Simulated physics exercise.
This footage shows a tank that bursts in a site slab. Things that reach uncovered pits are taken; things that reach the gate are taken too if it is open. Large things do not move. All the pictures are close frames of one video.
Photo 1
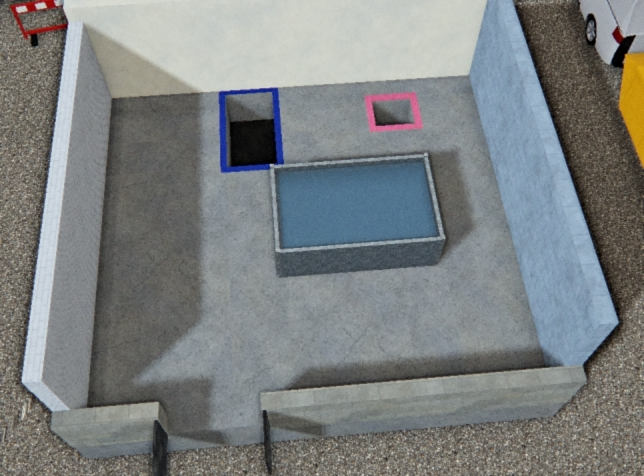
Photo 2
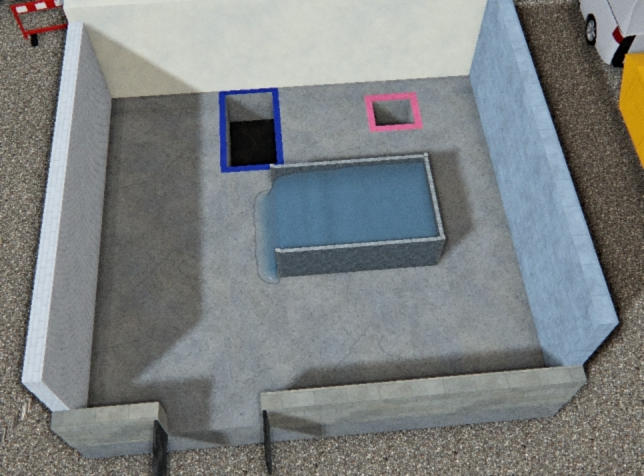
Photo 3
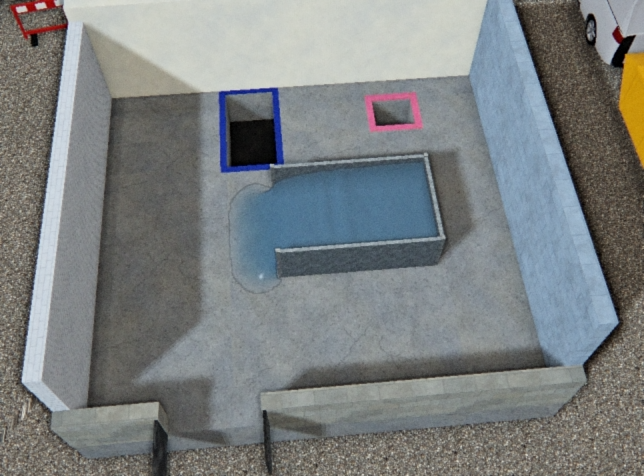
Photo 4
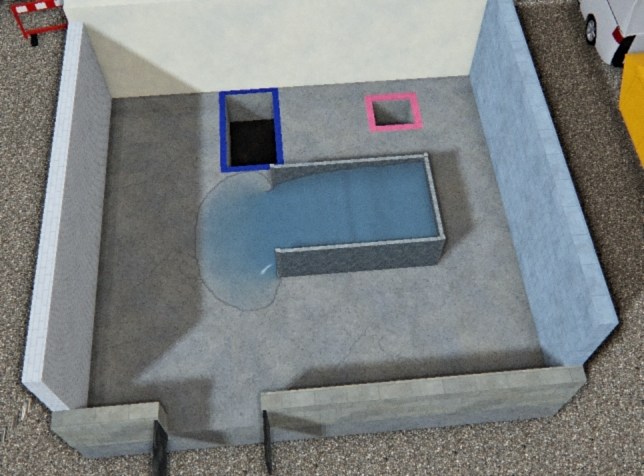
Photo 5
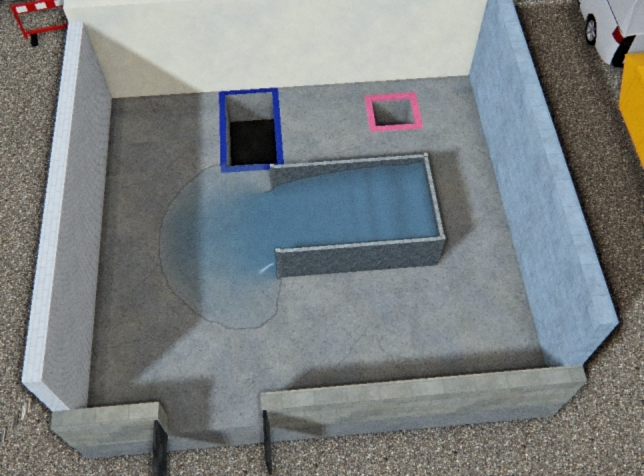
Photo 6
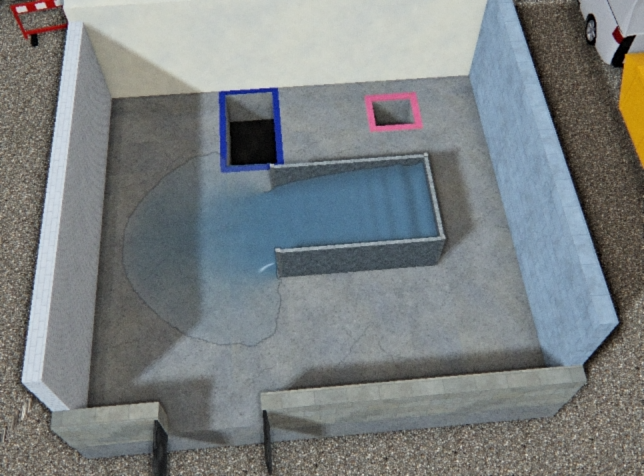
A walled concrete slab on gravel is seen from high above by a still camera, with a pale back wall, a bluish right wall and a gap in the low front wall. A grey tank of blue water sits near the centre, a blue-edged dark pit and a smaller pink-edged pit behind it. The tank's left side opens and water pours out, spreading leftward in a widening rounded sheet.
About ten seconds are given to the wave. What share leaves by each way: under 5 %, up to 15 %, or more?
In order: The gate is moderately busy - draining five to fifteen per cent; the blue pit is busy - draining past fifteen per cent; the pink pit is nearly idle - draining beneath five per cent.
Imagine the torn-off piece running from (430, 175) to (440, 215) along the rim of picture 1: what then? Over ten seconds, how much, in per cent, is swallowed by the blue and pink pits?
Approximately, blue takes 8 % and pink takes 20 %.
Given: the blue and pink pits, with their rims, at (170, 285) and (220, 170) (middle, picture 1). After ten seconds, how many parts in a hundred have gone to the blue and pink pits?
The blue pit takes 55 per cent, and the pink pit takes 10 per cent.
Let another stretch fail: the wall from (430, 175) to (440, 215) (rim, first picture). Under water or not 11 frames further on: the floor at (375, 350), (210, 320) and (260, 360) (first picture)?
The first would be still unwetted, the second still unwetted and the third still unwetted.
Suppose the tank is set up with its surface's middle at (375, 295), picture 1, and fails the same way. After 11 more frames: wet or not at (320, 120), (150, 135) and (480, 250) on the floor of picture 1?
Location one: Bone dry; location two: Bone dry; location three: Bone dry.
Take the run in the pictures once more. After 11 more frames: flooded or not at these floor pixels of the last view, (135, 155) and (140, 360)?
As listed: Swamped; swamped.
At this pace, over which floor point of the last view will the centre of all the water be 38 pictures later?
It is near (233, 254).
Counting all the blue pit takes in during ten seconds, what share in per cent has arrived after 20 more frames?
About 10 per cent.
A moment on, water covers 35 % of the floor; the gate 0 %, the blue pit 0 %, the pink pit 0 %.
Next, water covers 40 % of the floor; the gate 0 %, the blue pit 1 %, the pink pit 0 %.
Then, water covers 45 % of the floor; the gate 1 %, the blue pit 3 %, the pink pit 0 %.
Later, water covers 70 % of the floor; the gate 6 %, the blue pit 19 %, the pink pit 0 %.
In the end, water covers 85 % of the floor; the gate 10 %, the blue pit 33 %, the pink pit 0 %.
